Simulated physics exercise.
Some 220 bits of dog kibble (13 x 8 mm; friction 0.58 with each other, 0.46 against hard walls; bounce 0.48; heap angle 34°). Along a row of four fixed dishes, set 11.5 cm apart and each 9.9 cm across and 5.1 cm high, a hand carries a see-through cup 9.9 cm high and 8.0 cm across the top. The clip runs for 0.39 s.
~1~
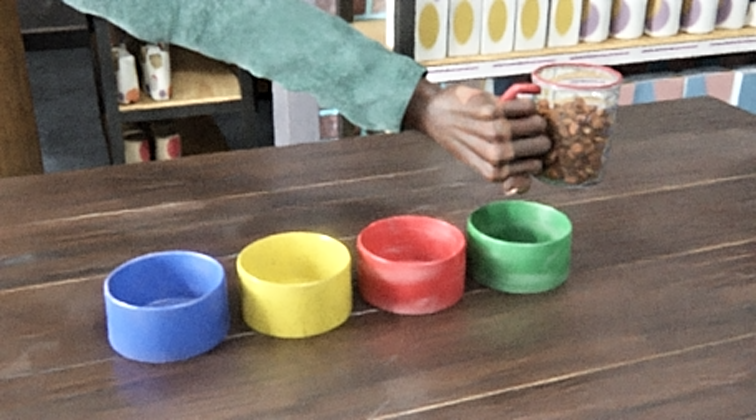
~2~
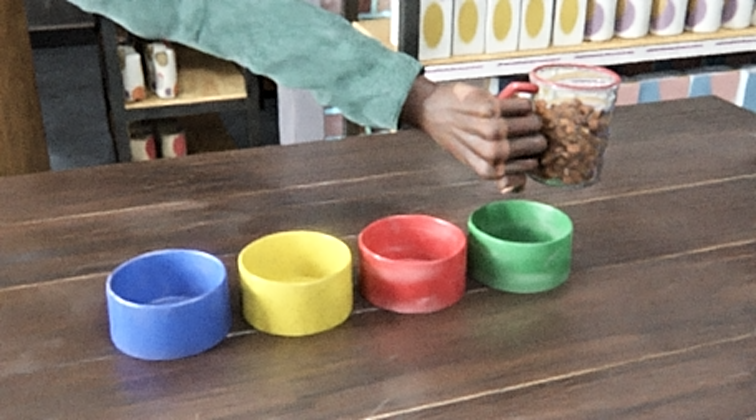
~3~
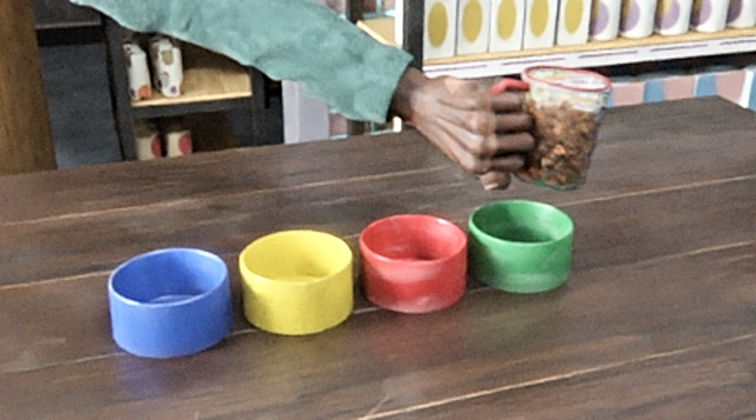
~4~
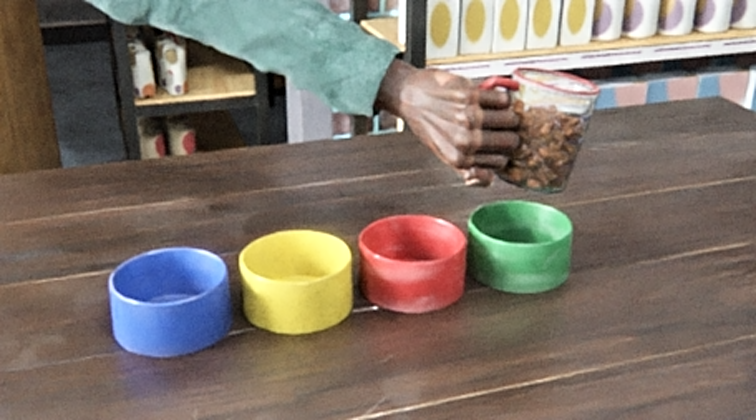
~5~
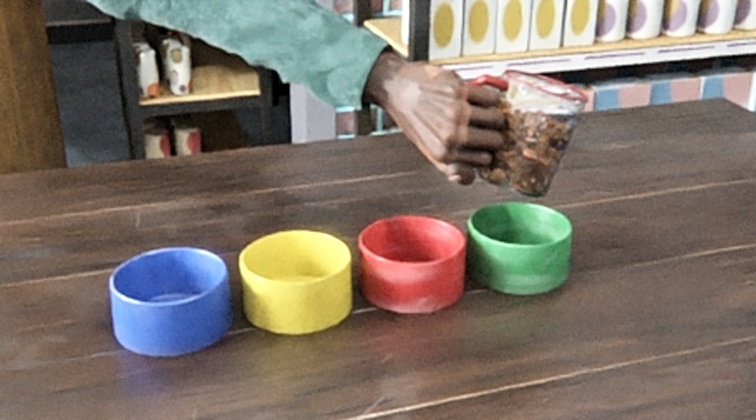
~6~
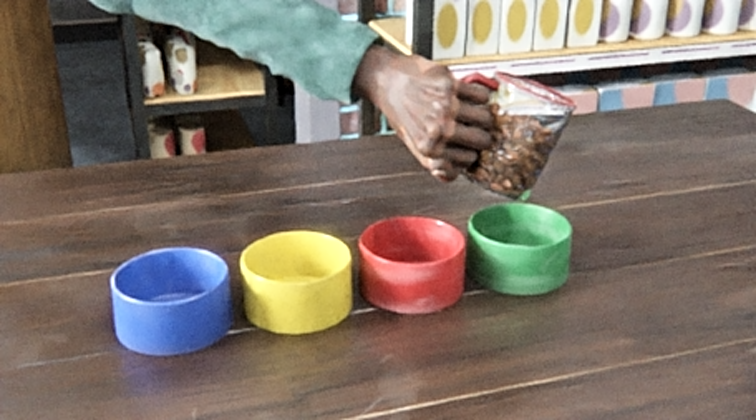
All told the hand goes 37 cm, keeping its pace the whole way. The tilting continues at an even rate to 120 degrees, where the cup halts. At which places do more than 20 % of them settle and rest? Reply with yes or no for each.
Red dish: No, blue dish: No, green dish: No, yellow dish: Yes, counter: No.
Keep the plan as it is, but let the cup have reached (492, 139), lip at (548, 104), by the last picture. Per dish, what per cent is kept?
In the end red holds 0, blue holds 0, green holds 0, yellow holds 100.
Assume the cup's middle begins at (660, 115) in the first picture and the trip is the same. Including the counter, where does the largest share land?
The largest share ends at red.
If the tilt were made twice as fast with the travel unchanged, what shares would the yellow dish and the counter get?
In that case the yellow dish gets 0 while the counter gets 10.
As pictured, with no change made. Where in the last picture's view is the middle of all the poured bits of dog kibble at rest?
Somewhere around (286, 284) in the final frame.
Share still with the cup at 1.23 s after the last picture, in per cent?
My estimate is about 95 per cent.
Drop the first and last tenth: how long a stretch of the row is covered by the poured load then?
Some 7 cm.
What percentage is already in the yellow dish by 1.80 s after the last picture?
Close to 75 per cent at that point.
Then, 0.74 s after the last picture, tilt 72 degrees; cup holds 100 %.
Then, 1.23 s after the last picture, tilt 104 degrees; cup holds 95 %, yellow 5 %.
Then, 1.80 s after the last picture, tilt 120 degrees; cup holds 15 %, yellow 75 %.
In the end, red 0 %, blue 0 %, green 0 %, yellow 90 %, counter 10 %.
